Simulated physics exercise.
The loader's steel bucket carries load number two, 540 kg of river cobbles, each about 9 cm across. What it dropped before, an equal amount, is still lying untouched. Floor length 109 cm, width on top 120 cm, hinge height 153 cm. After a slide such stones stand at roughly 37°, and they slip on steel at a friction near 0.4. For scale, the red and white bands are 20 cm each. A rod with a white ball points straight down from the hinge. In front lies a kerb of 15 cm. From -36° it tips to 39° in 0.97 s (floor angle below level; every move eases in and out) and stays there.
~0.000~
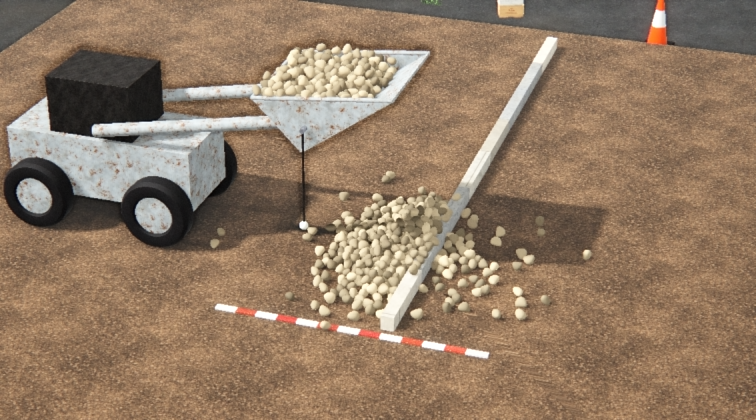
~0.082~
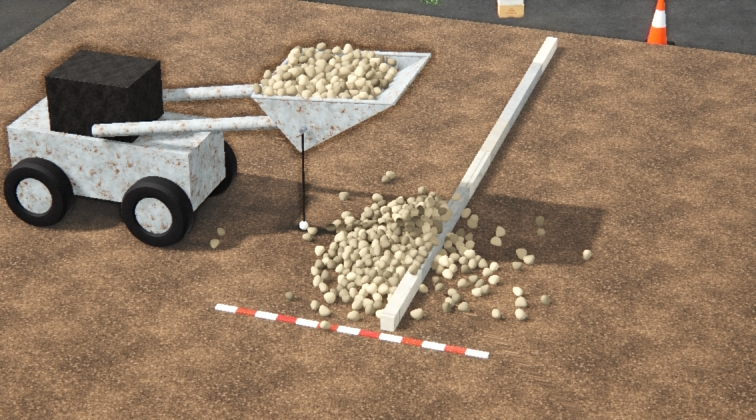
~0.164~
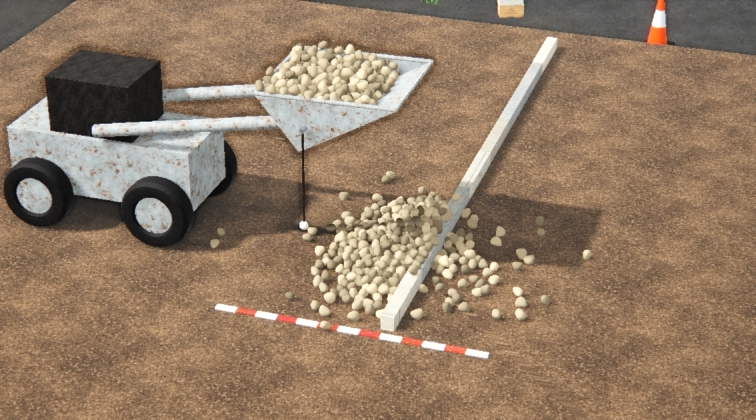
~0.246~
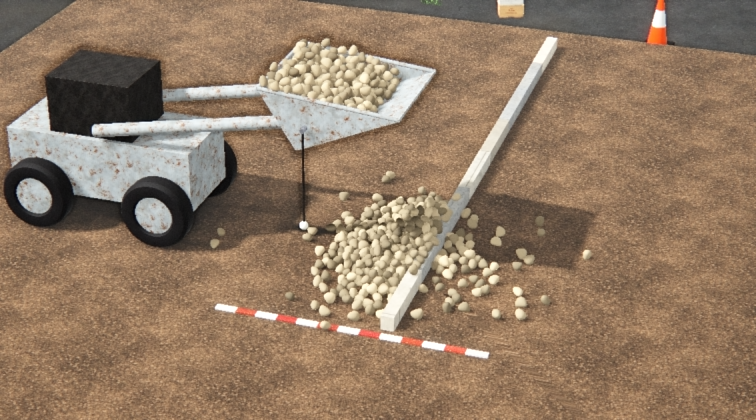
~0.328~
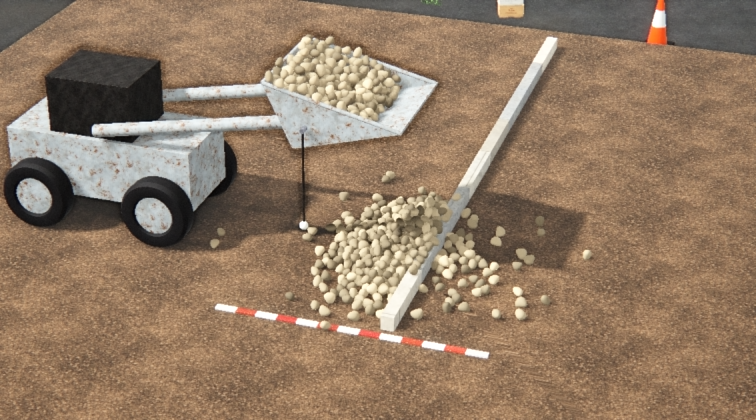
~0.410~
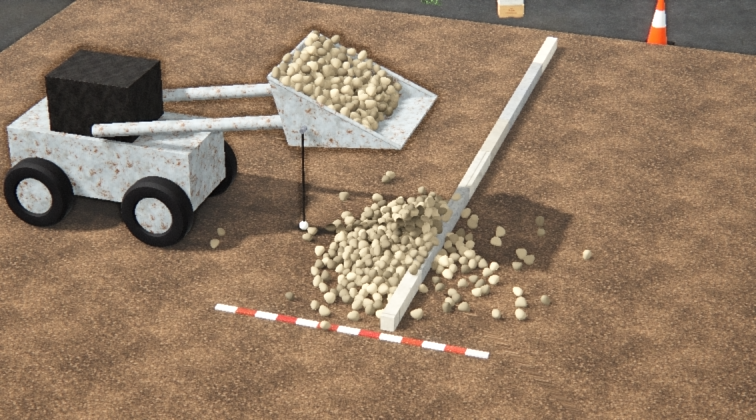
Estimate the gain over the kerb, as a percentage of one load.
Close to 80 parts in a hundred.
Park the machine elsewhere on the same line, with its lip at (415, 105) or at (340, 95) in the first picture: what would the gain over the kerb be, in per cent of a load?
Near 95 per cent from the first place, 15 from the second.
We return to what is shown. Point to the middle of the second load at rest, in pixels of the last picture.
Around (468, 257).
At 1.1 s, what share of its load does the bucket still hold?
About 80 per cent.
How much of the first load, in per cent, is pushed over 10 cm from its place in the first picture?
Roughly 10 per cent of them.
After 0.7 s the floor is at 28°; in per cent of one load, 100 in the bucket, 88 on this side of the kerb, 13 over the kerb; the foremost stones are at (533, 283).
After 1.1 s the floor is at 39°; in per cent of one load, 78 in the bucket, 109 on this side of the kerb, 13 over the kerb; the foremost stones are at (533, 283).
After 1.4 s the floor is at 39°; in per cent of one load, 23 in the bucket, 135 on this side of the kerb, 42 over the kerb; the foremost stones are at (533, 283).
After 4.2 s the floor is at 39°; in per cent of one load, 0 in the bucket, 108 on this side of the kerb, 92 over the kerb; the foremost stones are at (633, 286). Net gain over the kerb, 80.
